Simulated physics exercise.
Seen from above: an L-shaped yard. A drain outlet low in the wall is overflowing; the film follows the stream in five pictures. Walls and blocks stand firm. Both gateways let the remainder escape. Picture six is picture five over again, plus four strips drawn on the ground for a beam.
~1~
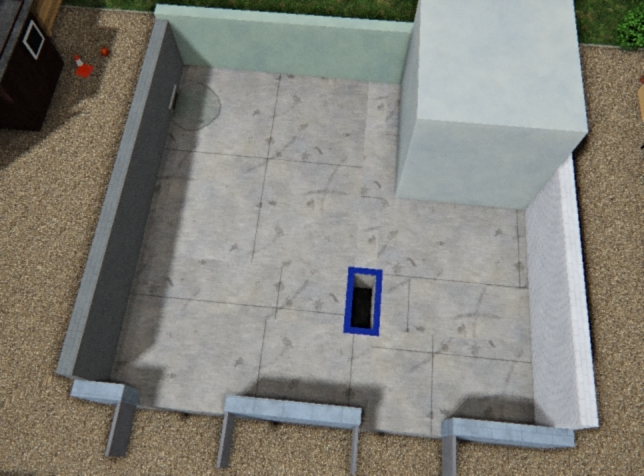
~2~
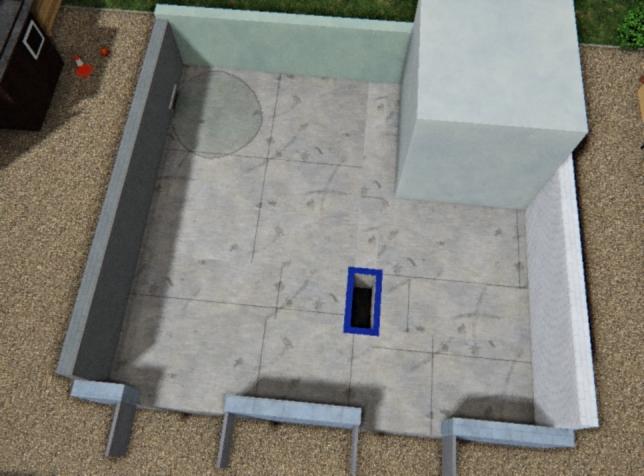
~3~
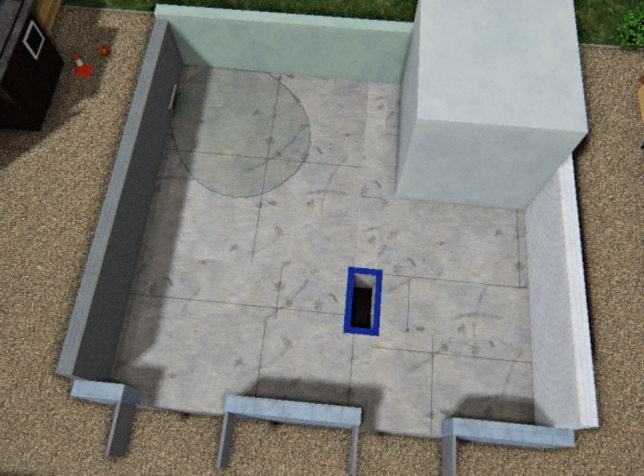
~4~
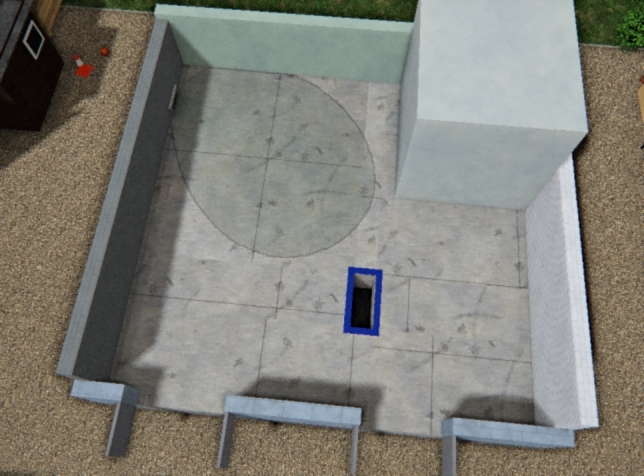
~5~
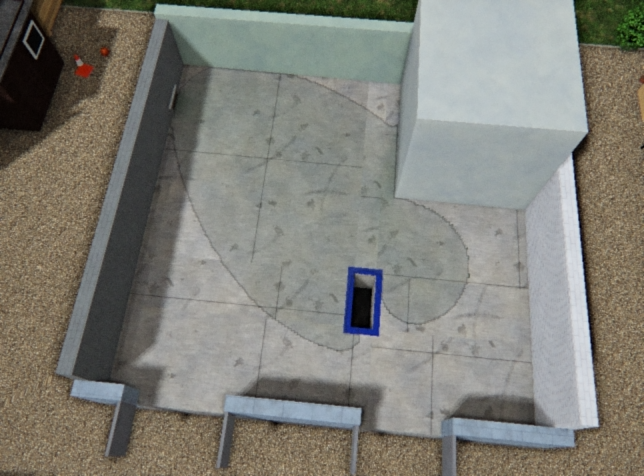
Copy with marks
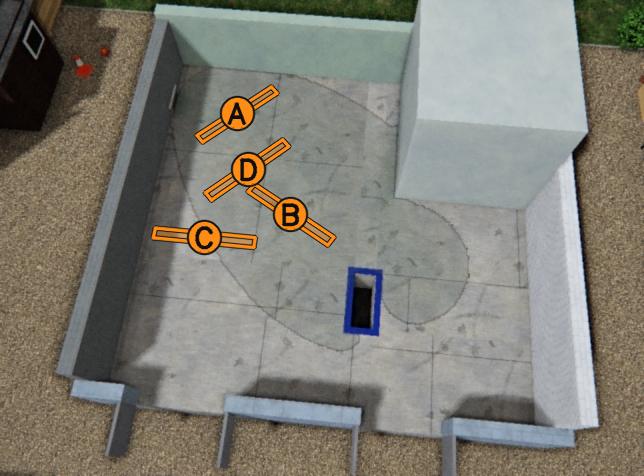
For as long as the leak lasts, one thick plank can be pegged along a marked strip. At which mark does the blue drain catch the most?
C works best here.
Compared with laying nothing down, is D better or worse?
It is worse.
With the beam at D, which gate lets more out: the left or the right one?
The right gate.
In orange, A from (199, 138) to (274, 90); B from (251, 188) to (330, 241); C from (154, 232) to (254, 242); D from (208, 196) to (285, 143).
For position A, about 19 % of the stream goes into the blue drain, about 71 % out by the gates.
For position B, about 18 % of the stream goes into the blue drain, about 78 % out by the gates.
For position C, about 33 % of the stream goes into the blue drain, about 62 % out by the gates.
For position D, about 16 % of the stream goes into the blue drain, about 77 % out by the gates.
